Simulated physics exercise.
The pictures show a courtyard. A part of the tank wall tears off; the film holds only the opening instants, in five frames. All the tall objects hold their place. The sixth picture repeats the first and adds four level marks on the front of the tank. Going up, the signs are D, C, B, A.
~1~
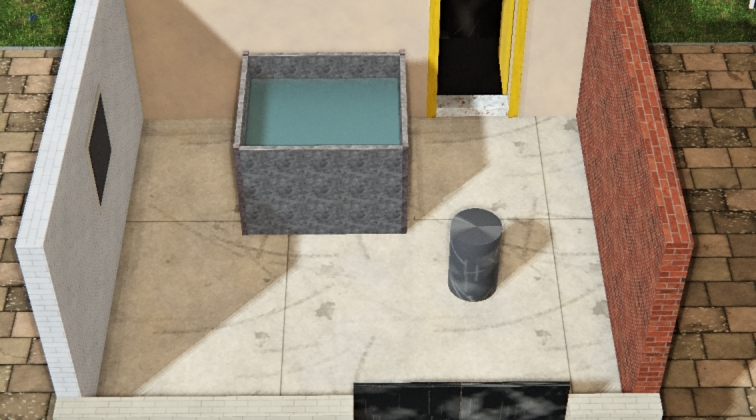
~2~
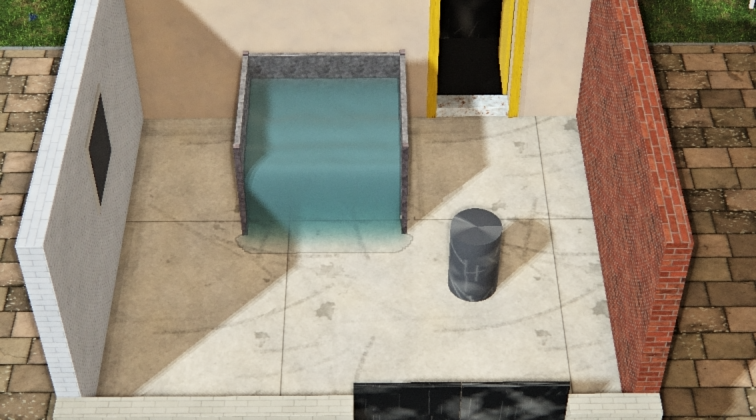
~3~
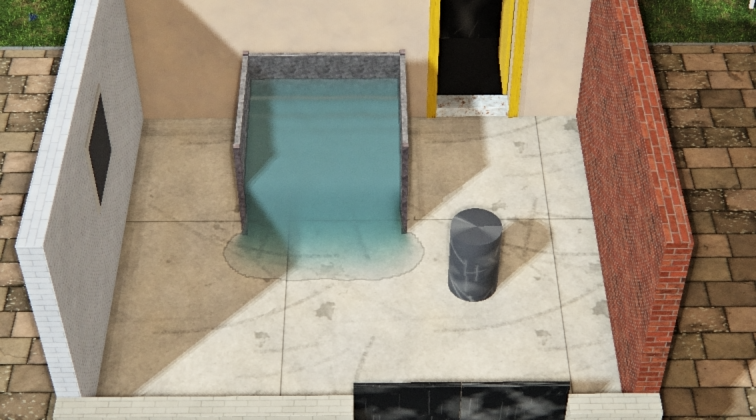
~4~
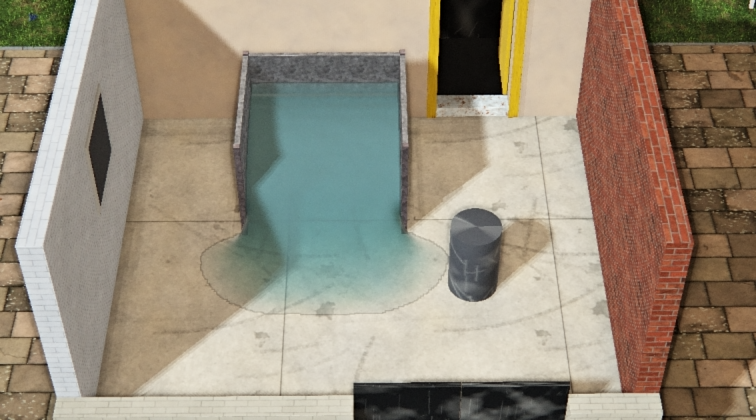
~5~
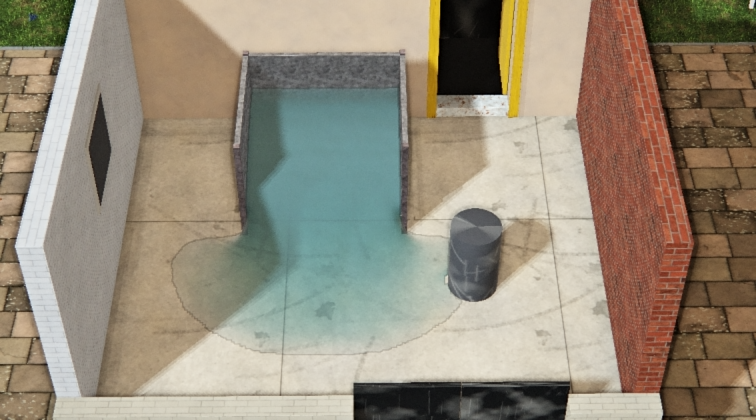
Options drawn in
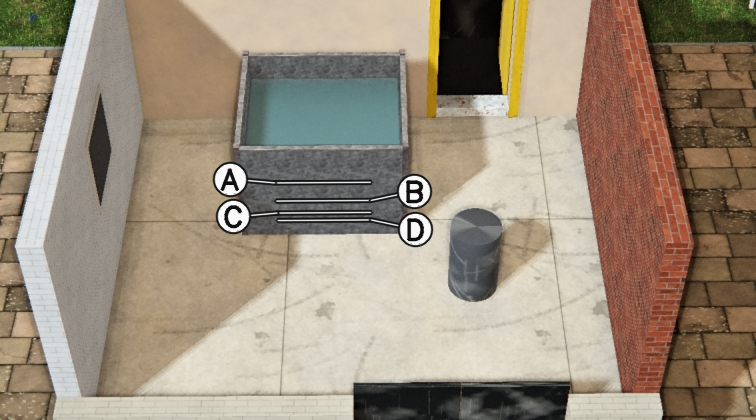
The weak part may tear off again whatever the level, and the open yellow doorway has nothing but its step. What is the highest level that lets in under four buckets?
Take A.
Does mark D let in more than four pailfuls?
No, that is safe.
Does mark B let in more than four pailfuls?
No.
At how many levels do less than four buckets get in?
All of the four.
In white, A at (322, 182); B at (323, 200); C at (324, 212); D at (324, 220); from the bottom up D, C, B, A.
If A is chosen, a splash gets over, under a bucket.
If B is chosen, nothing gets over.
If C is chosen, nothing gets over.
If D is chosen, nothing gets over.
